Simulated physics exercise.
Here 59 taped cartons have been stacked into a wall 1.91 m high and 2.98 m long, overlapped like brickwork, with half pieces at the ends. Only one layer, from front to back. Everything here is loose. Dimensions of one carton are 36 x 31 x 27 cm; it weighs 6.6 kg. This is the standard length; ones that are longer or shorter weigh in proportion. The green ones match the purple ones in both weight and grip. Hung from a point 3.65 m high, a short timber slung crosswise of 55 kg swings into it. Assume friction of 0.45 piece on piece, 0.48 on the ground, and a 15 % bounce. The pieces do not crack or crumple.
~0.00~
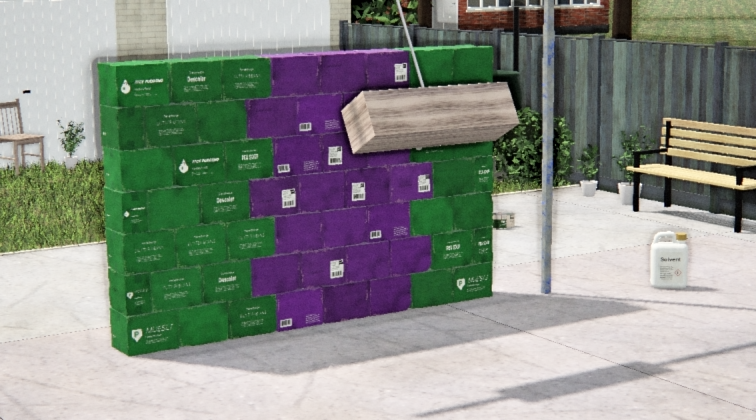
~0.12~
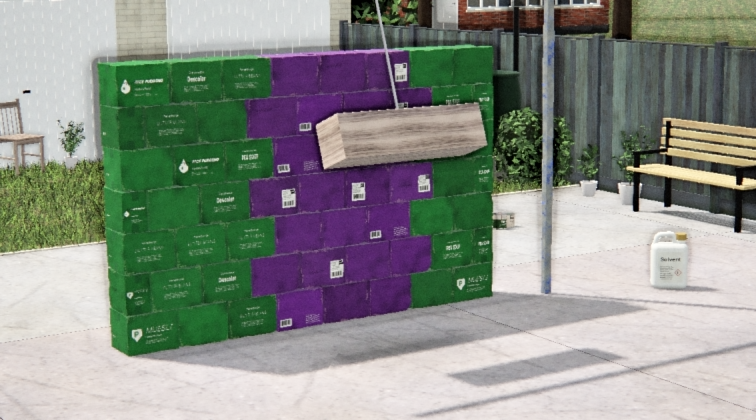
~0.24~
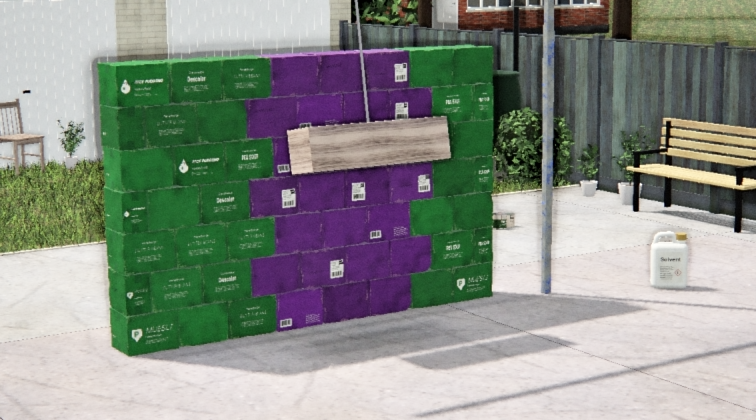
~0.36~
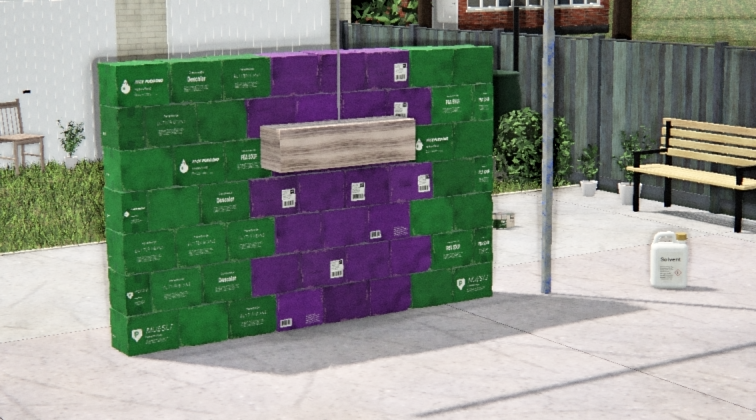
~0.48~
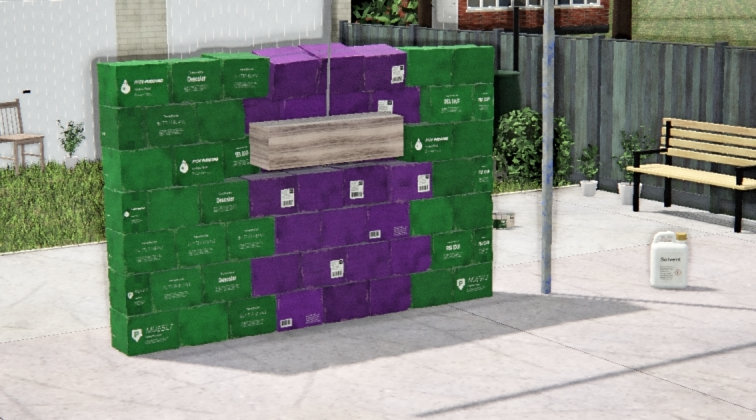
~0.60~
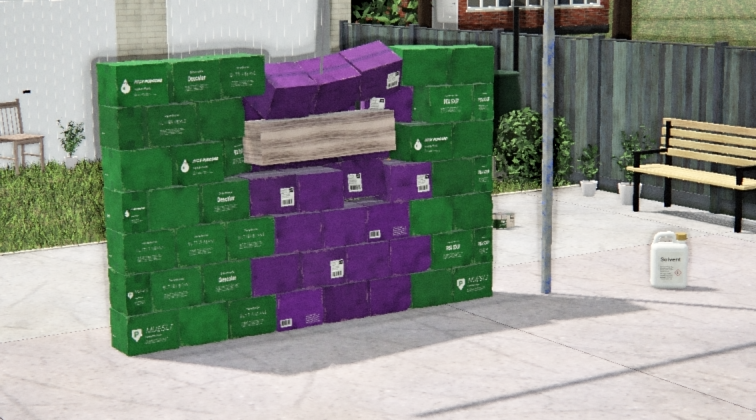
The clip shows a hanging wooden beam swinging leftward into a wall of stacked green and purple blocks in a yard, pushing the upper purple blocks back and tilting them while the green ones on either side stay nearly still.
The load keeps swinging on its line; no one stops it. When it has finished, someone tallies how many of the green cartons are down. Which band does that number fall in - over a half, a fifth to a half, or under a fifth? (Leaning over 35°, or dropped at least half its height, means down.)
The losses stay short of one fifth.
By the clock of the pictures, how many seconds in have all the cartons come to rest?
Around 3.5 s.
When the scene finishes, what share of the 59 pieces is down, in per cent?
My estimate is roughly 20 per cent.
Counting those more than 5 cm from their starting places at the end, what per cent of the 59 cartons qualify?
It works out to 25 percent.
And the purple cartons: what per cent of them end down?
Purple: 50%.
By 0.74 s, line 9° past plumb; none of the 35 green cartons down (5 of 59 in all colours); top green carton moved 42 mm; top purple carton tilted 23°, 10 cm lower.
By 1.02 s, line 10° past plumb; none of the 35 green cartons down (10 of 59 in all colours); top green carton tilted 3°; top purple carton tilted 16°, 17 cm lower.
By 1.40 s, line 4° past plumb; 1 of the 35 green cartons down (12 of 59 in all colours); top green carton tilted 5°; top purple carton on its side.
By 1.96 s, line 7° before plumb; 1 of the 35 green cartons down (12 of 59 in all colours); top green carton tilted 4°; top purple carton on its side.
When it is over (3.6 s), line 7° past plumb; 1 of the 35 green cartons down (12 of 59 in all colours); top green carton moved 40 mm; top purple carton on its side. That is 3 per cent. In pixels of the last frame, middles, top green carton near (183, 80), top purple carton near (263, 253).
